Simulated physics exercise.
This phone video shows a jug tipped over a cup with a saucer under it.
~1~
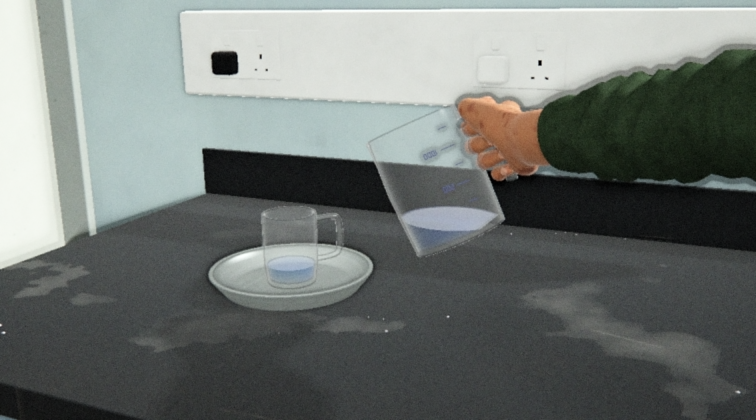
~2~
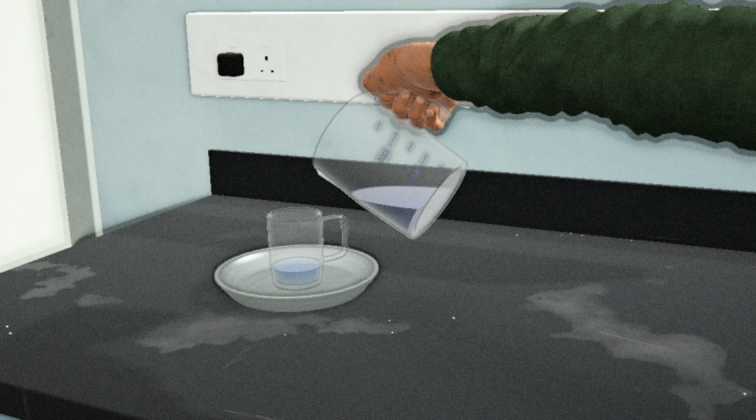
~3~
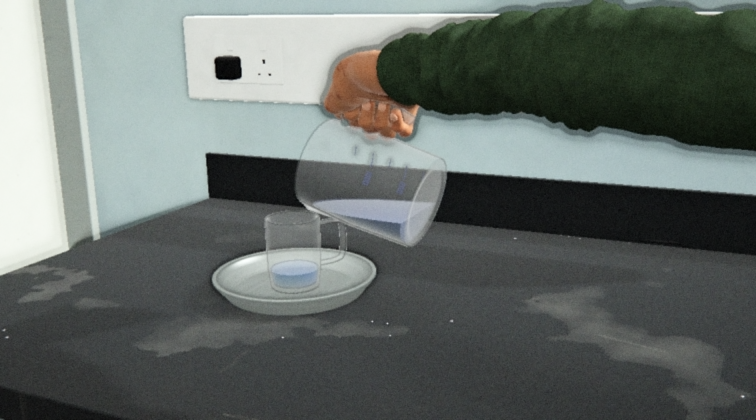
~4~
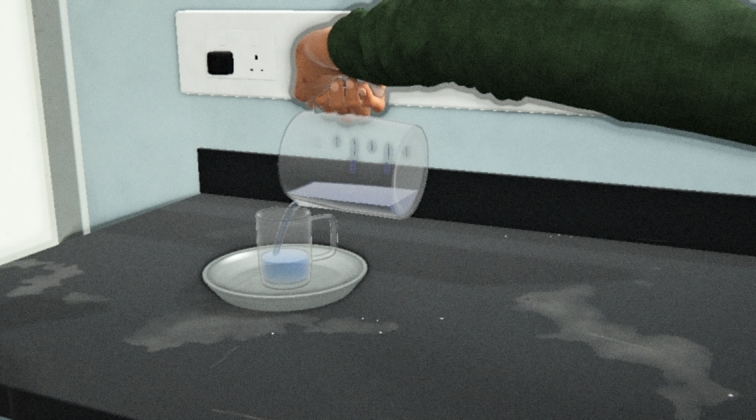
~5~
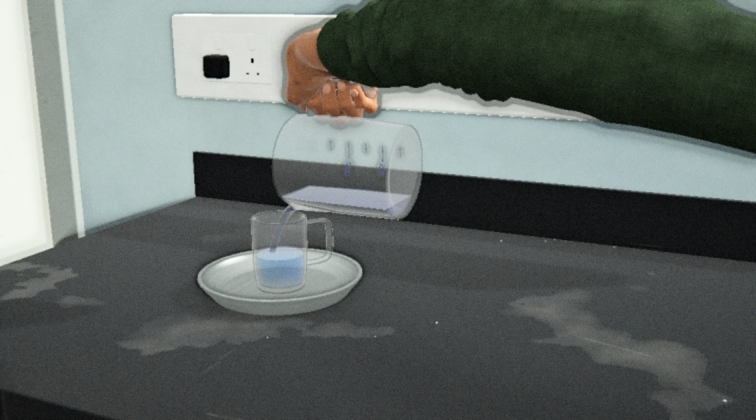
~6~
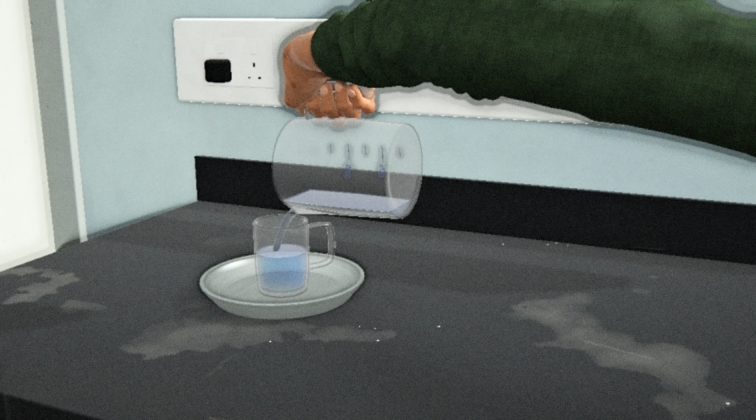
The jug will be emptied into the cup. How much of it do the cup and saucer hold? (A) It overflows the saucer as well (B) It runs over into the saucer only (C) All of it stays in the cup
C, all of it stays in the cup.
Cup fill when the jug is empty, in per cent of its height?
Some 80 per cent.
A moment on, the cup is about two thirds full; the saucer is dry.
Further on, the cup is about three quarters full; the saucer is dry.
When it is over, the cup is about three quarters full; the saucer is dry.
